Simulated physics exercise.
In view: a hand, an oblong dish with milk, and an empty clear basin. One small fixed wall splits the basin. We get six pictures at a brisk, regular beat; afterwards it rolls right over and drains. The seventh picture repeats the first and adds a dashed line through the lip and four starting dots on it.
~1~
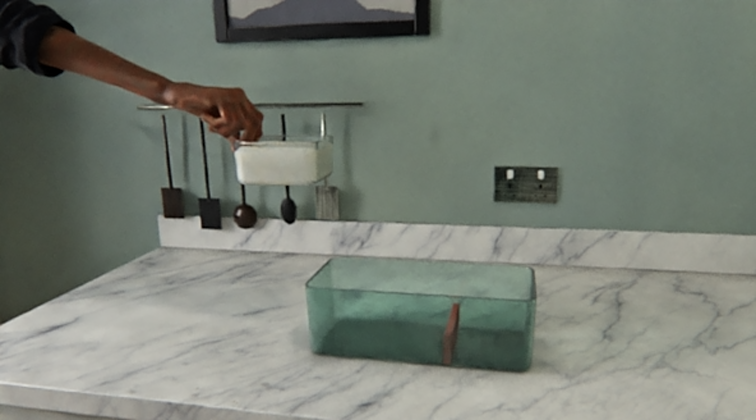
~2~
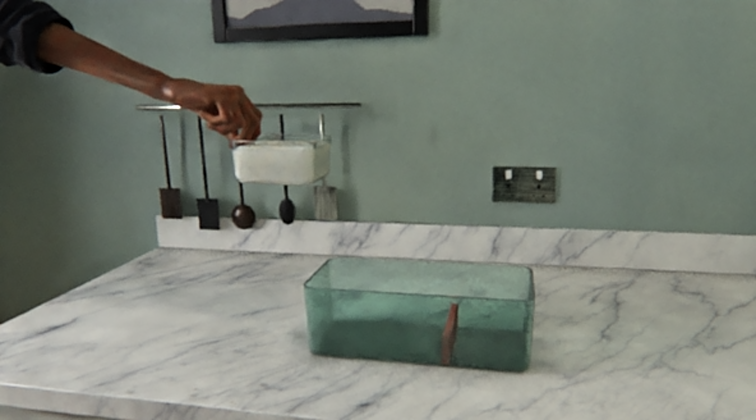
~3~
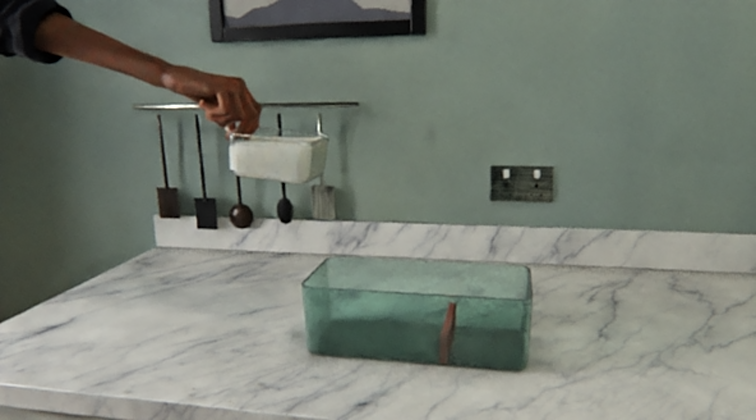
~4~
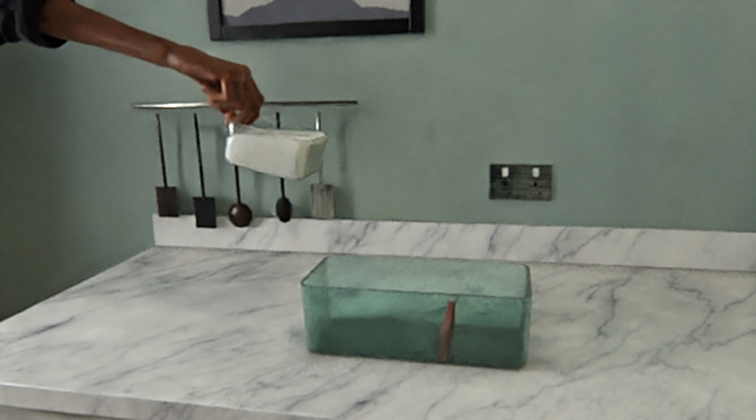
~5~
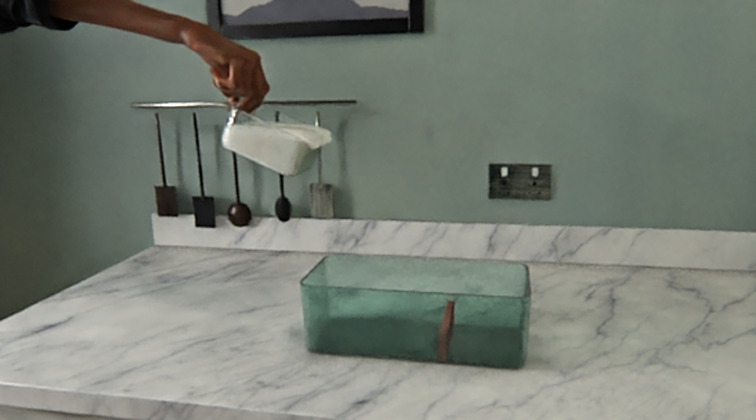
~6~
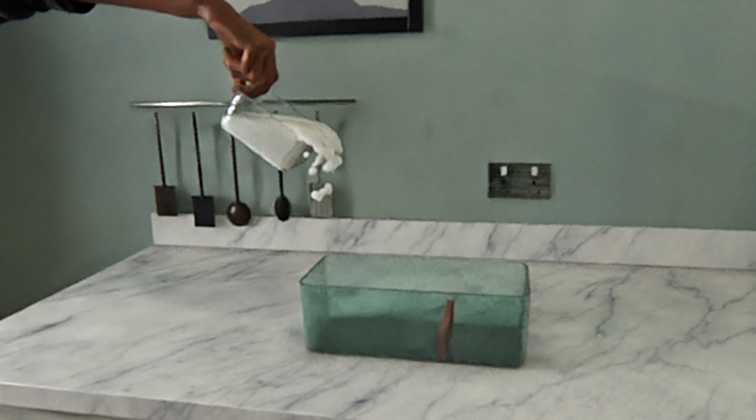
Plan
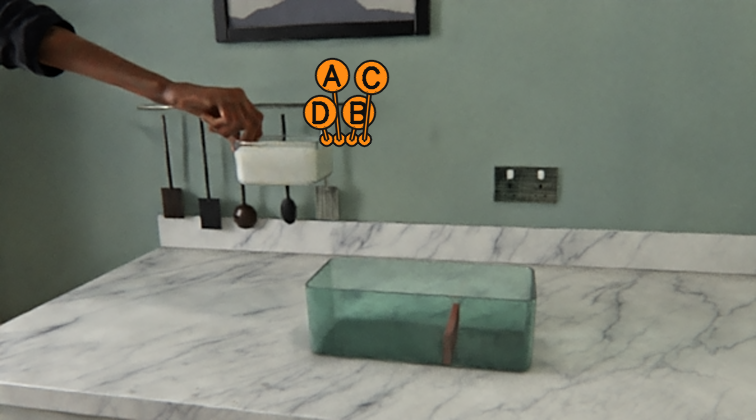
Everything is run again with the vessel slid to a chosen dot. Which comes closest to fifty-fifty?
C is best.
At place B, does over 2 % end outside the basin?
Yes, it does.
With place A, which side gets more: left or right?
The left side.
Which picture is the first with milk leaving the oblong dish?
In picture 5.
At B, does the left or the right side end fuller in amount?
More ends on the left.
On the marked copy, A at (339, 139); B at (351, 139); C at (364, 139); D at (326, 139).
For place A, about 86 % ends left of the wall and 8 % right of it; 7 % is lost outside.
For place B, about 74 % ends left of the wall and 20 % right of it; 5 % is lost outside.
For place C, about 48 % ends left of the wall and 47 % right of it; 6 % is lost outside.
For place D, about 84 % ends left of the wall and 11 % right of it; 4 % is lost outside.
